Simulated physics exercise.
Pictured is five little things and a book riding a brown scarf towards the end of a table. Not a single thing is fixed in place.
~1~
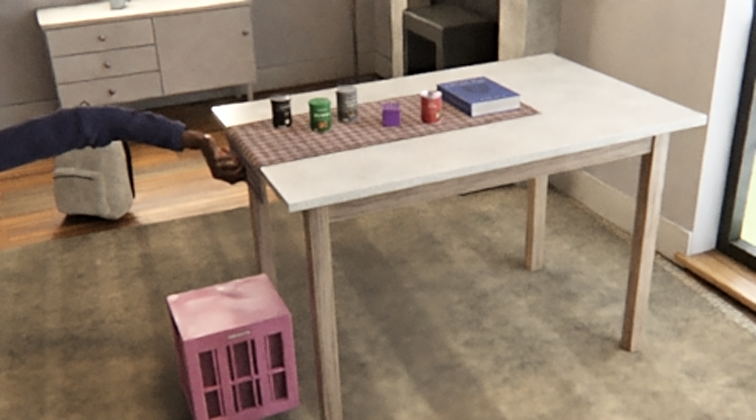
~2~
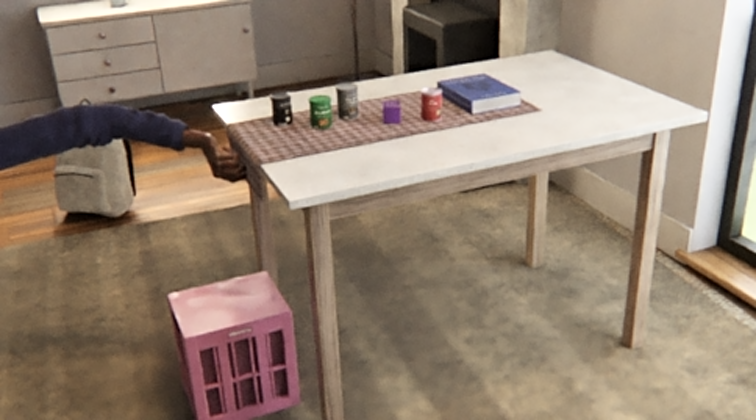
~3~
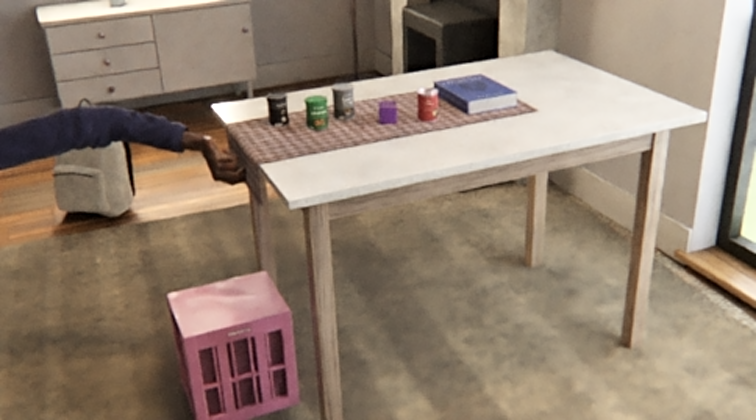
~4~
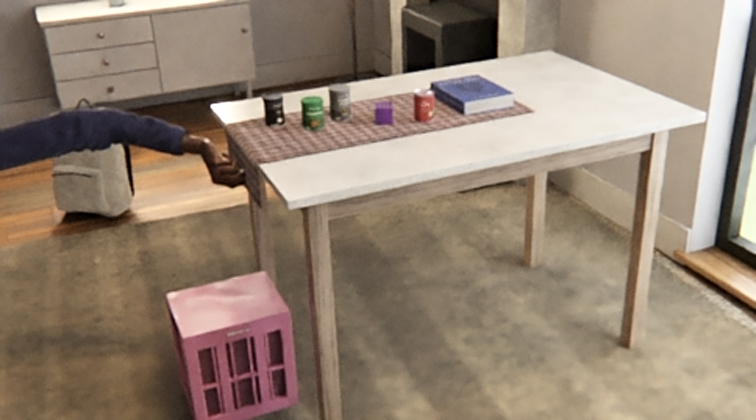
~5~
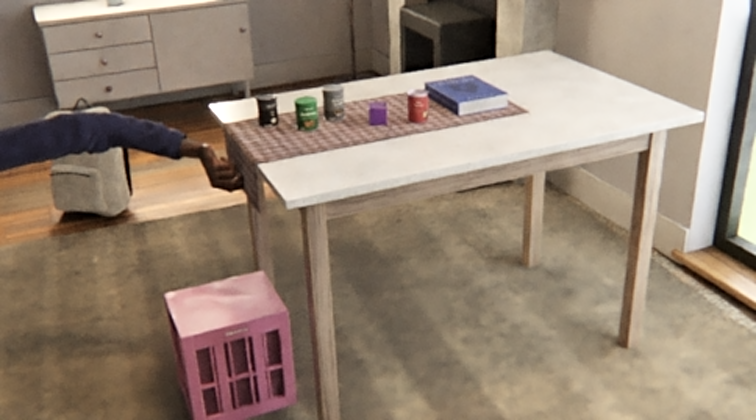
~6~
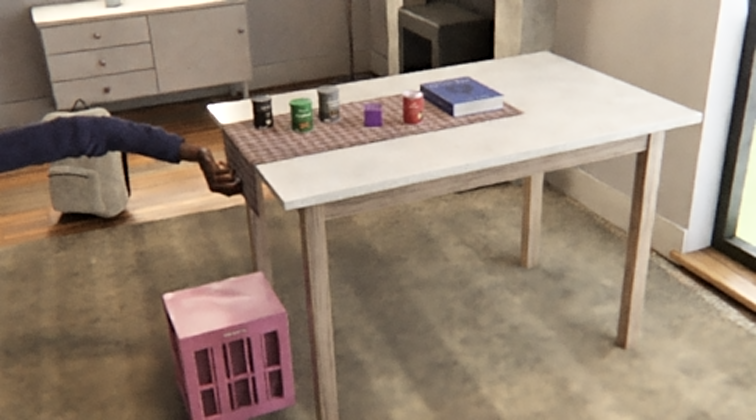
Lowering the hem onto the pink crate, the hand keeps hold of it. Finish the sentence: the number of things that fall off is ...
... three.
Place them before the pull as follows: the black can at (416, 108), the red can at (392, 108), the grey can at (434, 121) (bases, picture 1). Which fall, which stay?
Black can: Still on; red can: Still on; grey can: Still on.
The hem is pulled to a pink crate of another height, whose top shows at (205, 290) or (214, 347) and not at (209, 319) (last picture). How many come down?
2 and 4.
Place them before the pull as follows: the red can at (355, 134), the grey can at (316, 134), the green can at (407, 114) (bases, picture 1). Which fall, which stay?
Of these three, the red can takes a tumble, the grey can takes a tumble, the green can rides it out.
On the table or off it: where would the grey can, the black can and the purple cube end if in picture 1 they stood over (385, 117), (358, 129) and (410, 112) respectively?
The grey can holds on, the black can falls, the purple cube stays on.
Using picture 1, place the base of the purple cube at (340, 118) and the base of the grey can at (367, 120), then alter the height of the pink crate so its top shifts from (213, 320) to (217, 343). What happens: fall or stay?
Purple cube: Off. Grey can: Off.
Soon after, hem near (247, 246); black can gone.
After that, hem on the crate; black can, green can and grey can gone.
In the end, hem on the crate; black can, green can and grey can gone. The table loses three.
